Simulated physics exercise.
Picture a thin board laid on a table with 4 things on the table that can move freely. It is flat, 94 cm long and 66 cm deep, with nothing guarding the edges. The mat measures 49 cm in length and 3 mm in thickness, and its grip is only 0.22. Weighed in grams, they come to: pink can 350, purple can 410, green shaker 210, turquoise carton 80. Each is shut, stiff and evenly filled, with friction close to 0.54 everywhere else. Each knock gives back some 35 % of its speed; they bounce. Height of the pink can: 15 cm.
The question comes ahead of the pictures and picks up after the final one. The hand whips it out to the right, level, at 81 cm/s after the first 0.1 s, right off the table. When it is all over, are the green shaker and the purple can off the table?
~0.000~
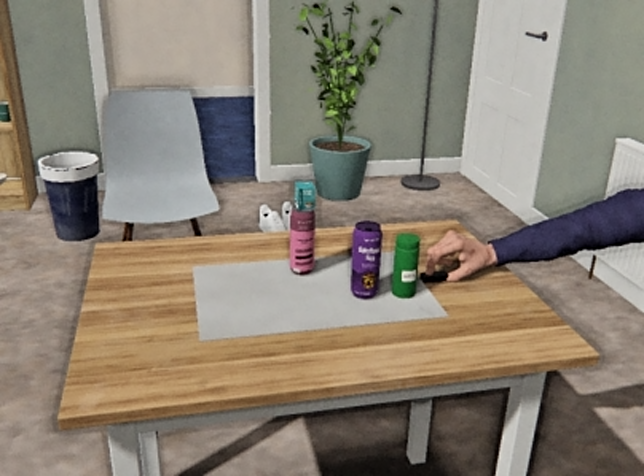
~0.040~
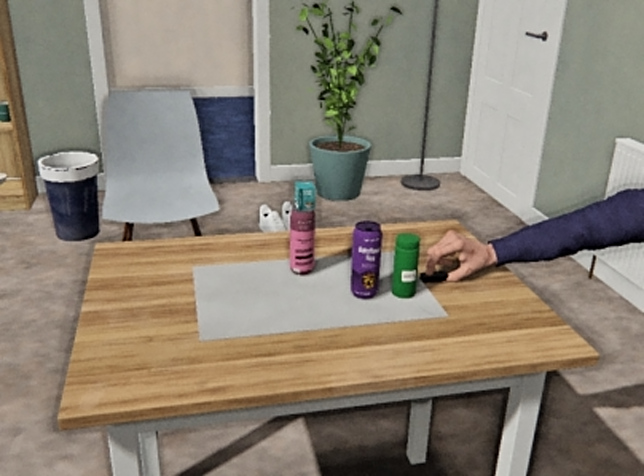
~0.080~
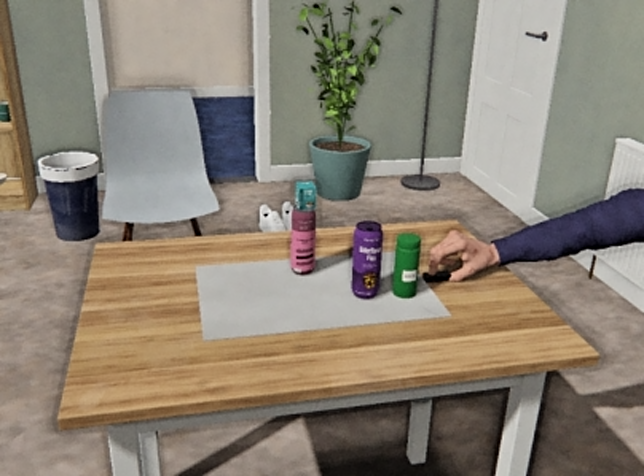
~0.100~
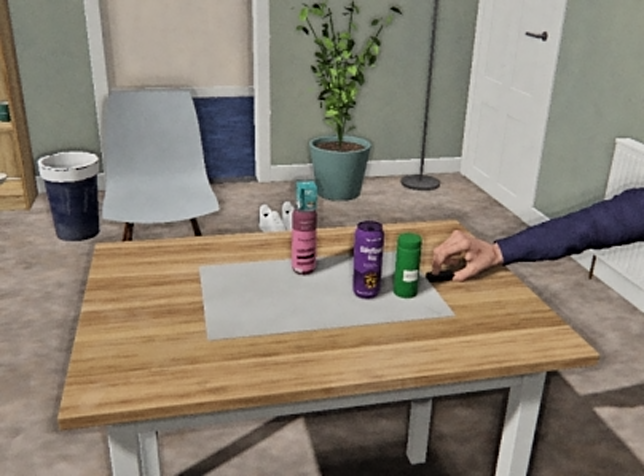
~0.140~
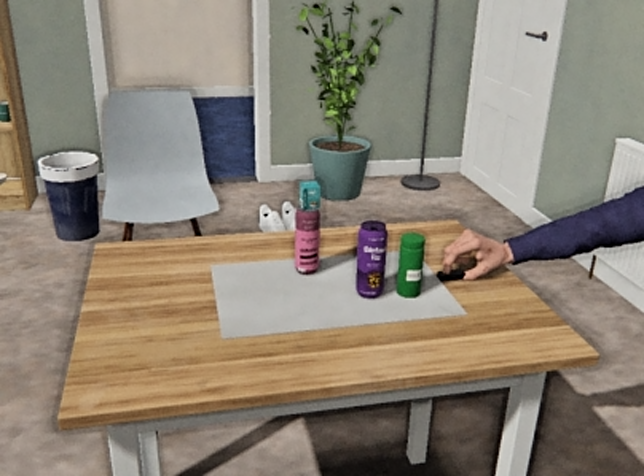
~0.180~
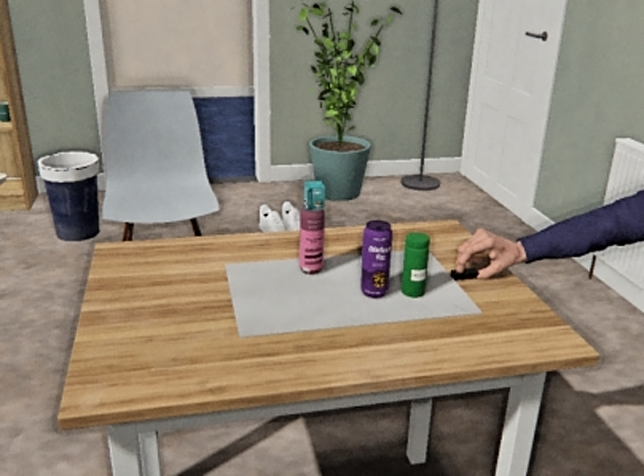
At the end, the green shaker is going to be off the table; the purple can is going to be off the table.
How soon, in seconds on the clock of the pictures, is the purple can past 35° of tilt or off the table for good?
0.7 s, roughly.
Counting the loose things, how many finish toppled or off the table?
That makes 4.
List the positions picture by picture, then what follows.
In the first frame, 0 cm of pull; green shaker (406, 266); purple can (366, 261).
In the second frame, 0 cm of pull; pink can (302, 240); turquoise carton (305, 196).
In the third frame, 1 cm of pull; pink can (303, 240); turquoise carton (306, 196).
In the fourth frame, 1 cm of pull; pink can (304, 240); turquoise carton (307, 196).
In the fifth frame, 4 cm of pull; pink can (307, 240); turquoise carton (310, 195).
In the sixth frame, 7 cm of pull; green shaker (415, 265) shifted 2 cm; purple can (376, 260) shifted 2 cm.
Around 0.58 s, 40 cm of pull; green shaker now off the table; purple can shifted 29 cm near (494, 251); turquoise carton shifted 28 cm.
Around 0.98 s, 72 cm of pull; pink can, purple can and turquoise carton now off the table.
Finally (1.8 s), off the table, pink can, purple can, green shaker and turquoise carton.
